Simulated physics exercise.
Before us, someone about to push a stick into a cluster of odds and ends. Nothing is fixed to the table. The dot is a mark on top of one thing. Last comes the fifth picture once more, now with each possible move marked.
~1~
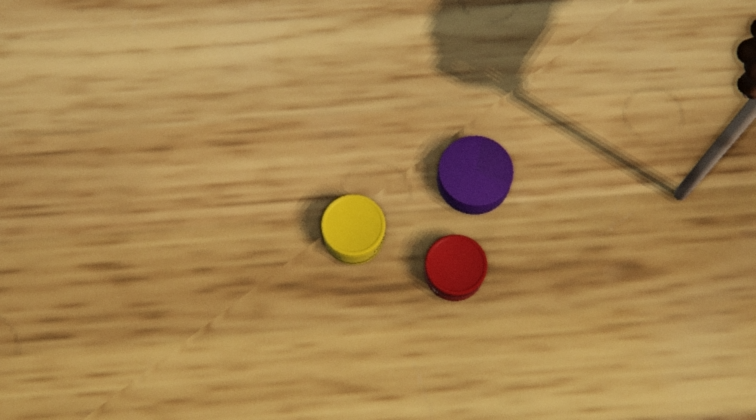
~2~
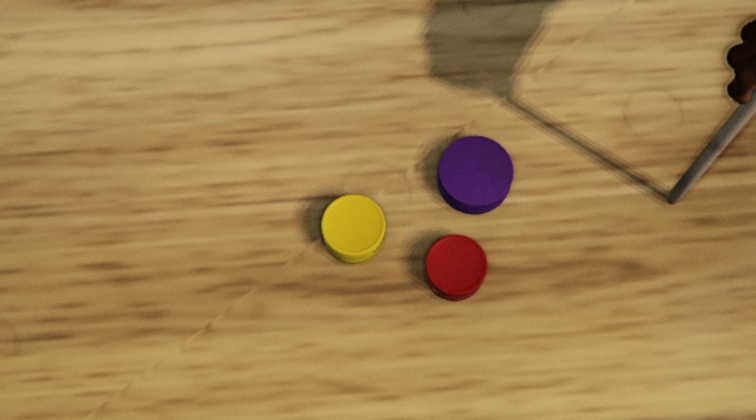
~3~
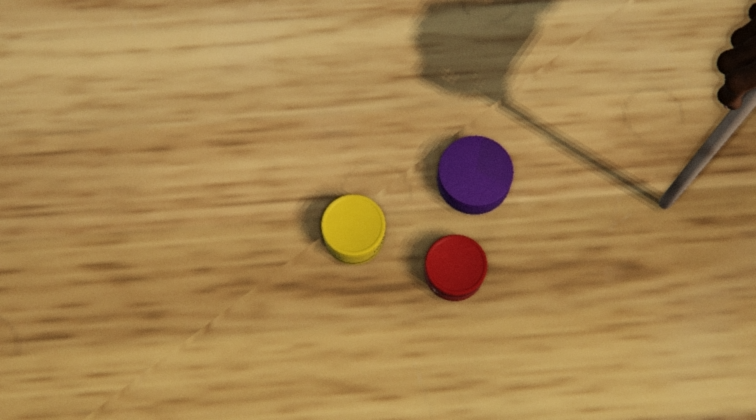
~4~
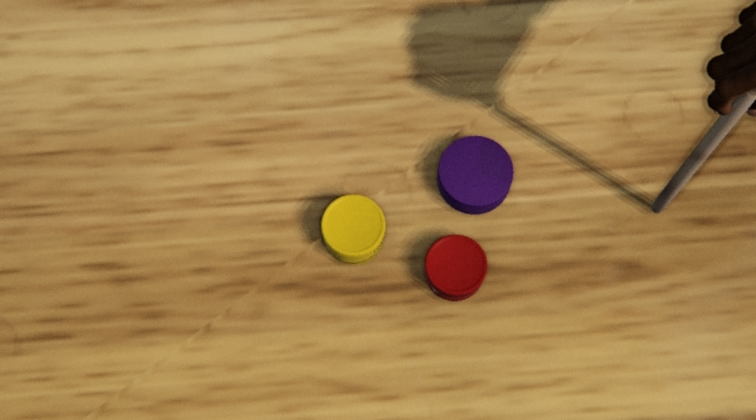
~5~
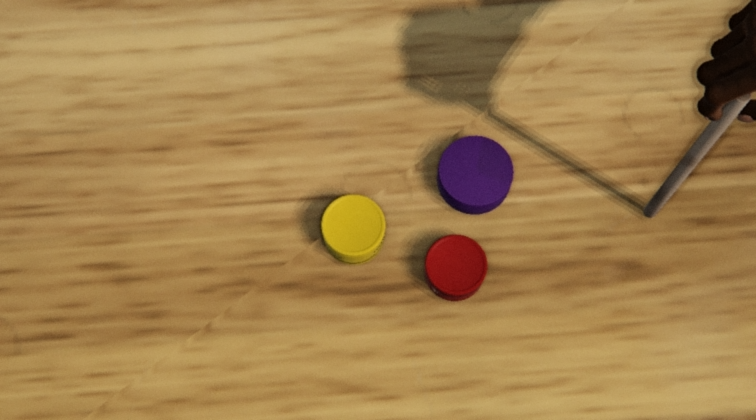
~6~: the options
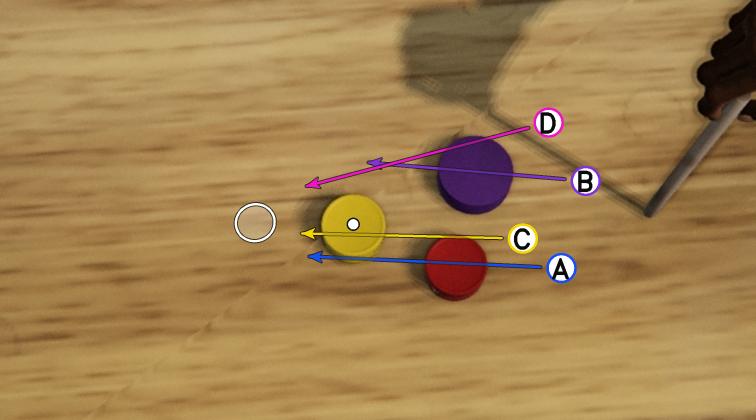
A hand moves a stick slightly down and left near still purple, red and yellow containers.
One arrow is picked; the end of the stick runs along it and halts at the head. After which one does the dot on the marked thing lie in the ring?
C.
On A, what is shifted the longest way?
The red jar goes farthest.
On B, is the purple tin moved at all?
Yes.
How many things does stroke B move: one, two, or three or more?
In all, two.
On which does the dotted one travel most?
That is C.
On the marked copy, A from (541, 267) to (309, 256); B from (565, 179) to (369, 163); C from (502, 238) to (302, 233); D from (528, 128) to (307, 186); the ring at (256, 222); the white dot at (353, 224).
With C. Early on, foot of the stick (429, 237); yellow tub (353, 230).
Further on, foot of the stick (357, 235); yellow tub (318, 230).
At the end, foot of the stick (302, 234); yellow tub (263, 232); the dot on the yellow tub is in the ring.
As for the rest, A leaves the dotted thing at (330, 216); B leaves the dotted thing at (333, 259); D leaves the dotted thing at (353, 230).
